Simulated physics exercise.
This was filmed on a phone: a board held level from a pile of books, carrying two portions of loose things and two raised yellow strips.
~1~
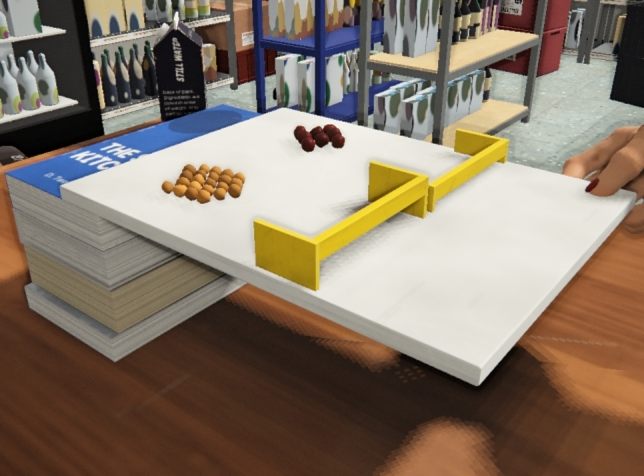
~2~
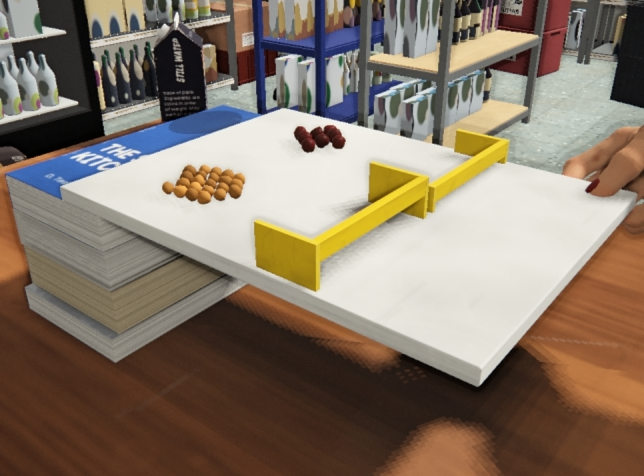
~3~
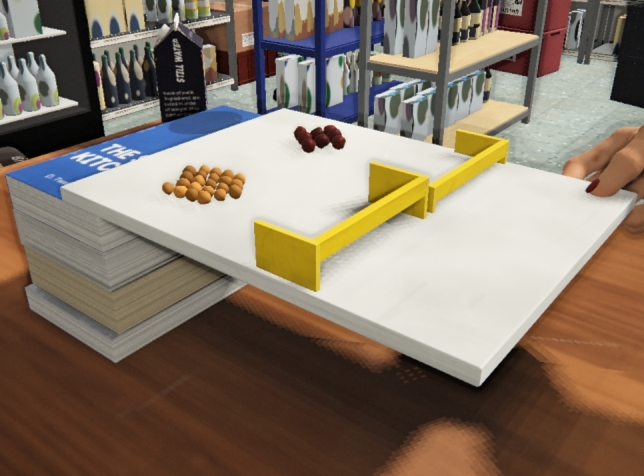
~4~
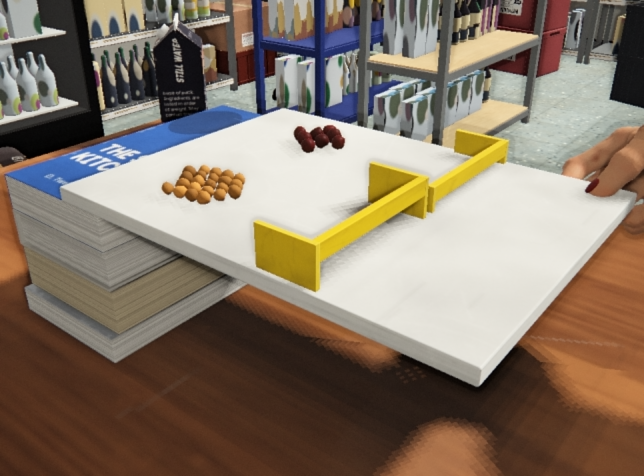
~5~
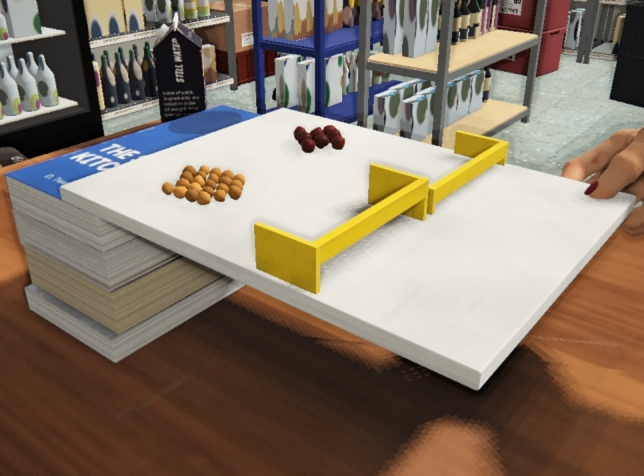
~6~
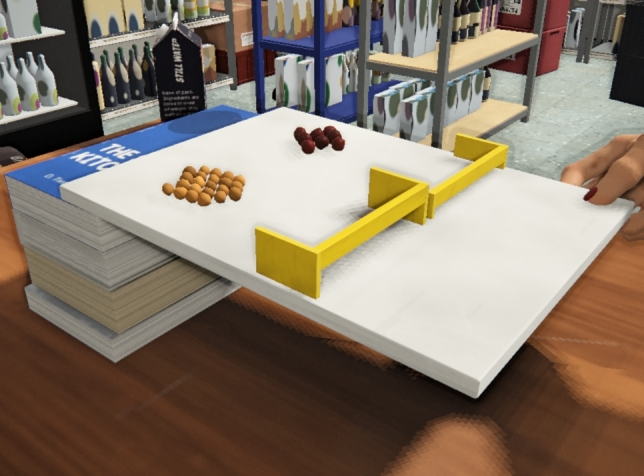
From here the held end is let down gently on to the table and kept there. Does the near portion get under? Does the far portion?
The near portion squeezes under, while the far portion gets caught.
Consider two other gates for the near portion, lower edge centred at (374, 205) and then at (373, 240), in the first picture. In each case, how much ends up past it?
Around 100 per cent the first time, around 0 per cent the second.
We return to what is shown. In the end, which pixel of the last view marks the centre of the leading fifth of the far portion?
It ends up centred around (428, 273).
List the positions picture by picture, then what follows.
The first frame shows held end of the board (470, 360), level; book pile (174, 164), nearly half as high as the board is long; near portion (210, 185), a few roasted chickpeas; far portion (321, 140), a few dried cherries; near gate (374, 215), its slot higher than a piece; far gate (470, 169), its slot lower than a piece.
The second frame shows held end of the board (470, 360), level; far portion (322, 141).
The third frame shows held end of the board (470, 361), level; near portion (210, 186).
The fourth frame shows held end of the board (470, 361), level; far portion (321, 141).
The fifth frame shows held end of the board (470, 364), level; near portion (210, 186).
The sixth frame shows held end of the board (469, 372), down by 1°; book pile (174, 165); near portion (210, 187), not moving; far portion (317, 136), not moving; near gate (375, 223); far gate (470, 175).
Then, 0.46 s later than the last frame, board sloping at 12°; near portion where it was; far portion where it was.
Then, 0.95 s later than the last frame, board sloping at 23°; near portion on its way down; far portion has reached its gate.
Then, 1.54 s later than the last frame, board resting at 26°; near portion every one past its gate; far portion has reached its gate.
When it is over, board resting at 26°; near portion every one past its gate; far portion gathered behind its gate.
